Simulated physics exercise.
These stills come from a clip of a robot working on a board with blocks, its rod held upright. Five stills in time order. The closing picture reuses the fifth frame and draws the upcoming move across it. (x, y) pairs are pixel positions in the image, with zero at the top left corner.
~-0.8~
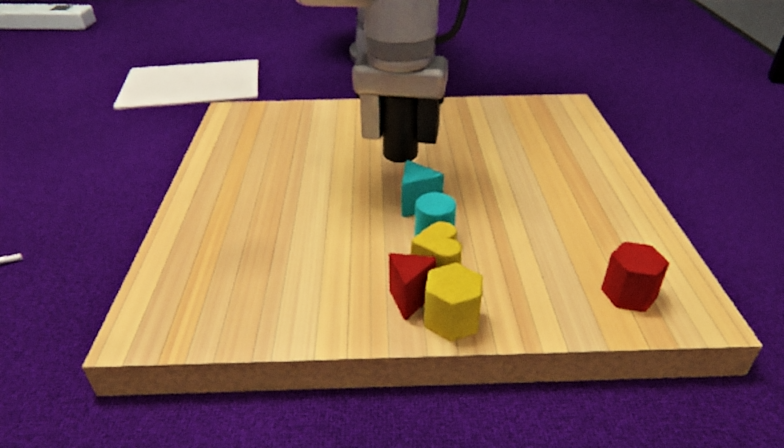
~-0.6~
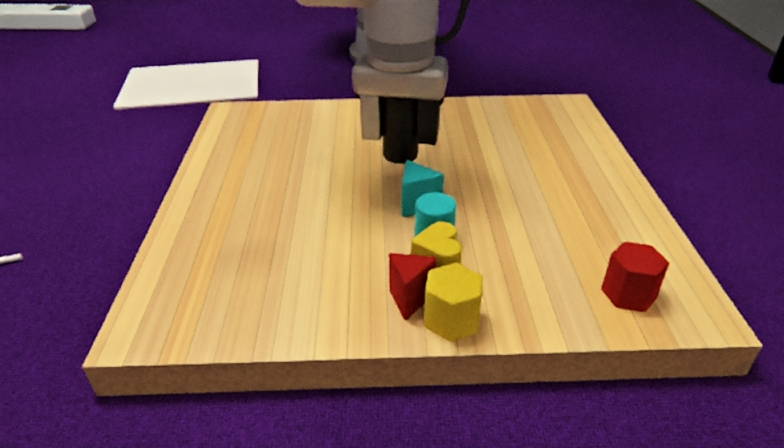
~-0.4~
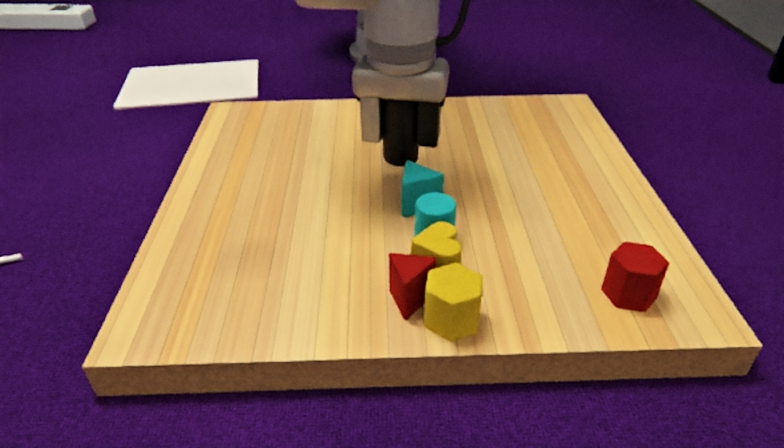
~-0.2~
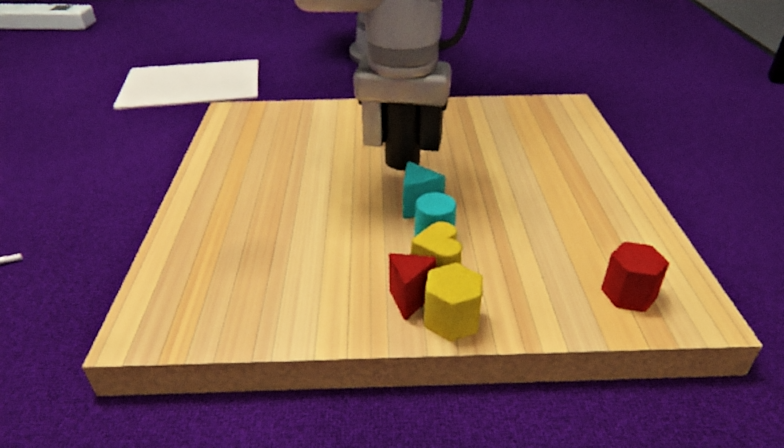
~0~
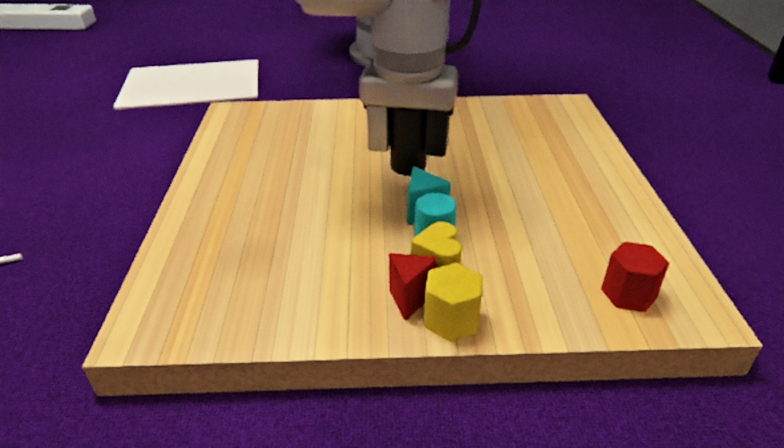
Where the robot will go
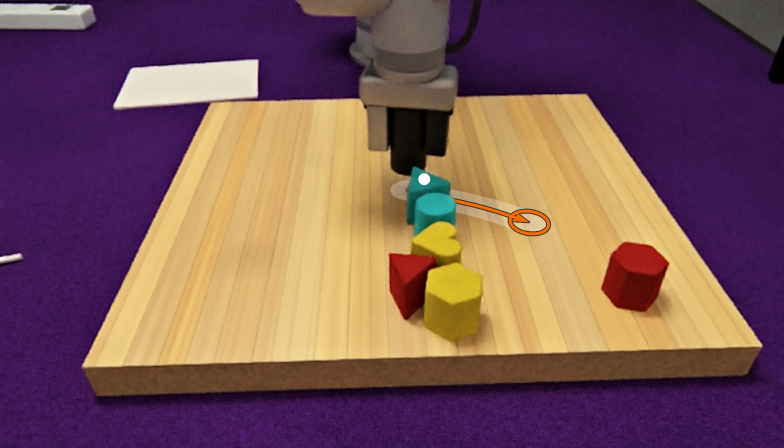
On a wooden board, a robot arm's dark rod moves slightly forward, nudging a turquoise triangular block toward the turquoise round one.
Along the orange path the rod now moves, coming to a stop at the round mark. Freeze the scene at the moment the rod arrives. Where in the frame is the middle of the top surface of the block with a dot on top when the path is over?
By then it is at (459, 189).
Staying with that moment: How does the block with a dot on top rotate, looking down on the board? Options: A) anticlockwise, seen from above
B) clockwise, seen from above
B
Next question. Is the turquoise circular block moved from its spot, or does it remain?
The turquoise circular block will be pushed away from where it stands.
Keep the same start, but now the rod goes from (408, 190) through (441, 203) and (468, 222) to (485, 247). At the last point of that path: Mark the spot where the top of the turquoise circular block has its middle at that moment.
The spot you're after is about (433, 218) in the image.
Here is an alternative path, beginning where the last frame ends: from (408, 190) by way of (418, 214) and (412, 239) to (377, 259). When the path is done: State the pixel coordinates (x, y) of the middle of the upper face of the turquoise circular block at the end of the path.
Roughly at (488, 229).
The drawn path runs from (408, 190) by way of (447, 199) and (488, 209) to (529, 222); the dot is on the turquoise triangular block.
What follows on the original path. One third of the way, rod at (449, 175); turquoise triangular block at (442, 188), turned 55° clockwise; turquoise circular block at (436, 209).
Two thirds of the way, rod at (492, 185); turquoise triangular block at (459, 189), turned 100° clockwise; turquoise circular block at (435, 210).
At the end, rod at (533, 198); turquoise triangular block at (459, 189), turned 100° clockwise; turquoise circular block at (435, 210).
